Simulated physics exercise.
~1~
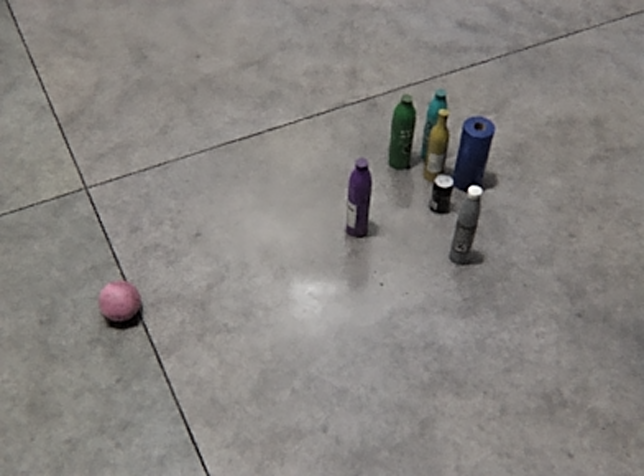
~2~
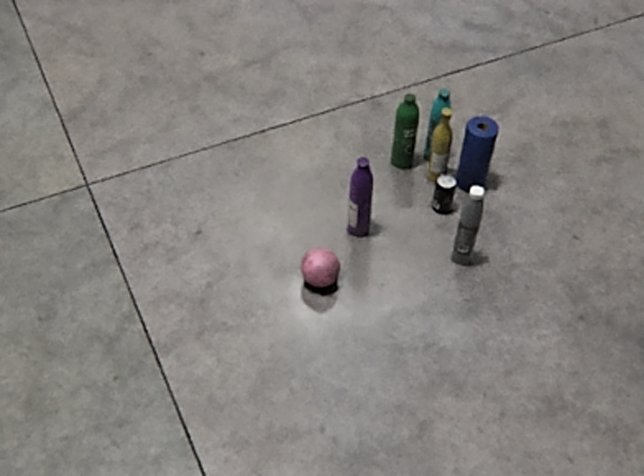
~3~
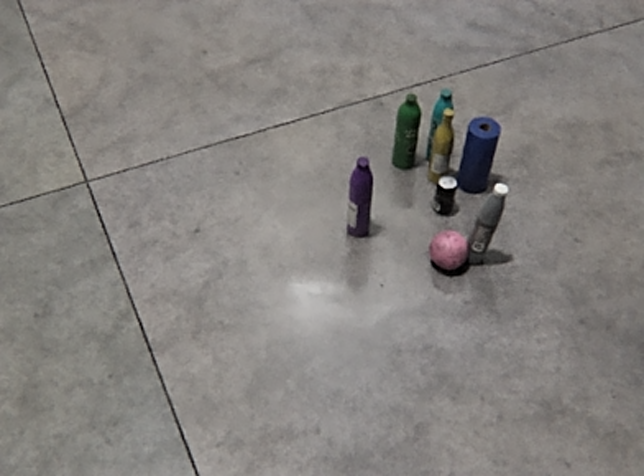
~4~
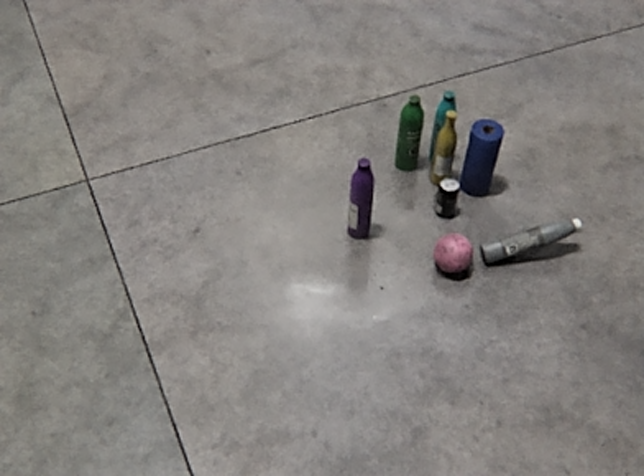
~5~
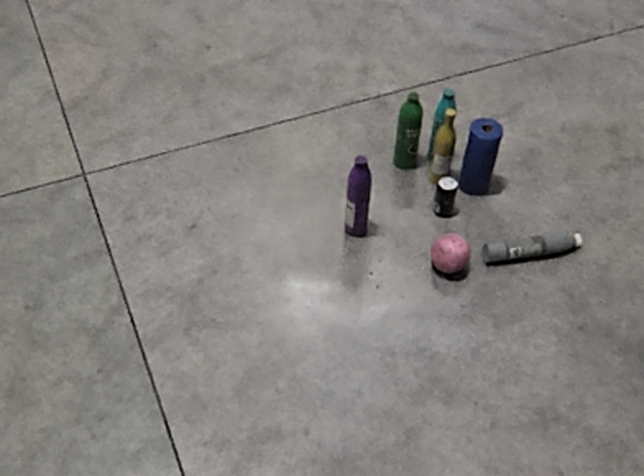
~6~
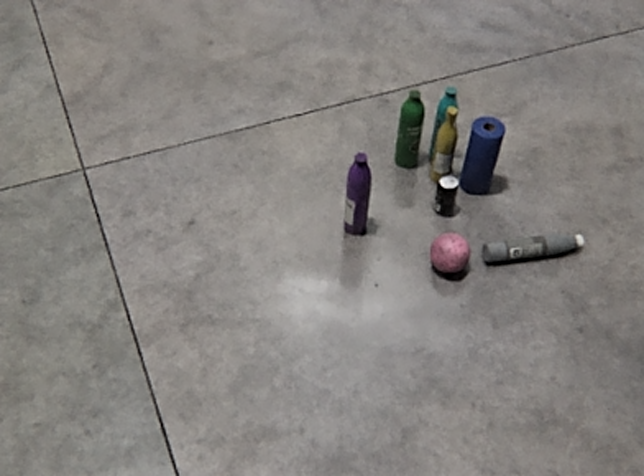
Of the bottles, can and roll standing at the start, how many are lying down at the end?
Just one is lying down, the grey bottle. The other bottles, the black can and the blue roll are still upright.
On a grey floor, a pink ball rolls right and topples only the grey bottle.
